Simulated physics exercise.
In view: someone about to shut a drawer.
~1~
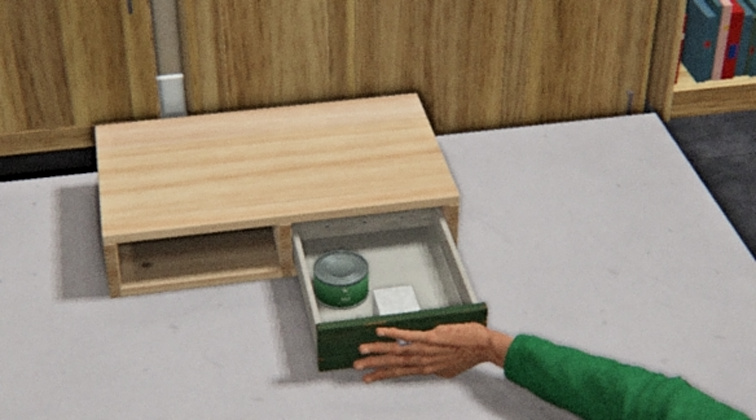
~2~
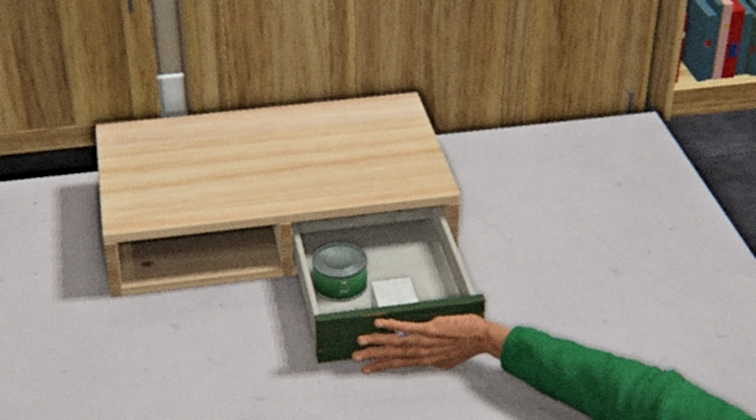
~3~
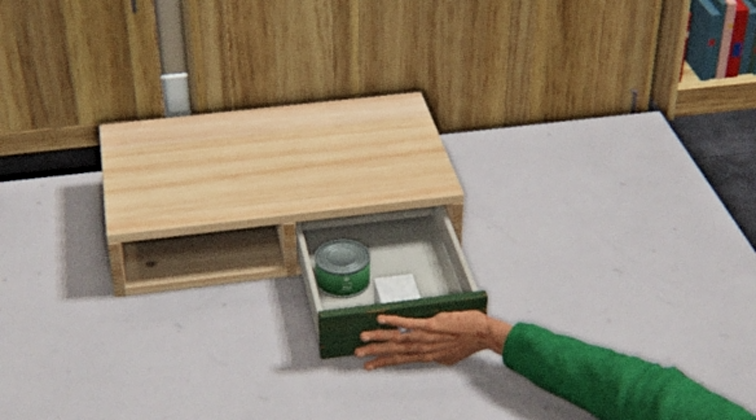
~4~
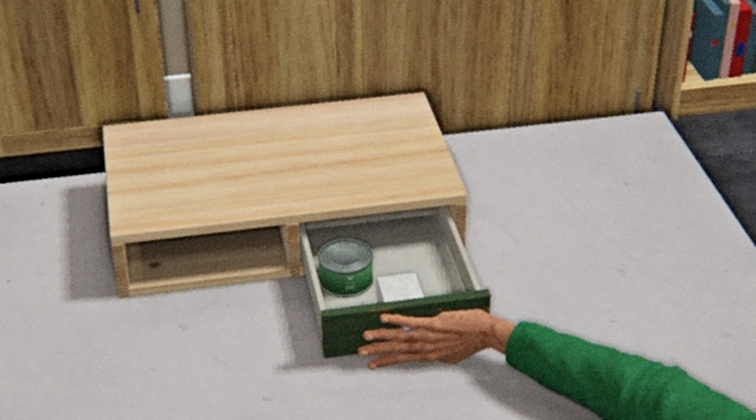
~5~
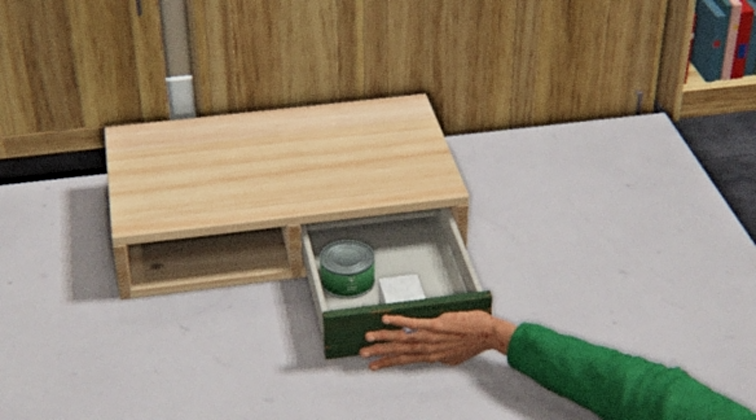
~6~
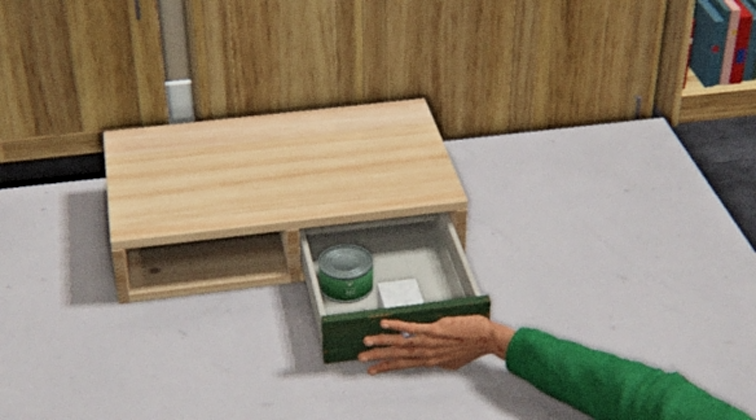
A hand rests against the green front of an open drawer, and barely anything moves.
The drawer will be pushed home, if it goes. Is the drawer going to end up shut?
In the end the drawer shuts flush.
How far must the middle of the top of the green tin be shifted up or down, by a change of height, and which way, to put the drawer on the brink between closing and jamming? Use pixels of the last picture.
Some 12 pixels, up.
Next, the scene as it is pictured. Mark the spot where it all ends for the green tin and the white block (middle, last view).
Near (322, 188) and (371, 218).
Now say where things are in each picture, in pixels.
Drawer (383, 278) wide open; green tin (341, 280), in the first frame.
Drawer (382, 270) wide open; chest (273, 189), in the second frame.
Drawer (384, 267) wide open; white block (396, 305), in the third frame.
Drawer (387, 266) wide open; green tin (346, 268), in the fourth frame.
Drawer (389, 267) wide open; chest (282, 191), in the fifth frame.
Drawer (388, 272) wide open; white block (400, 309), in the sixth frame.
Then, 0.38 s past the last view, drawer starting in.
Then, 0.62 s past the last view, drawer about half in.
Then, 0.84 s past the last view, drawer nearly in.
Finally, the drawer goes all the way in.
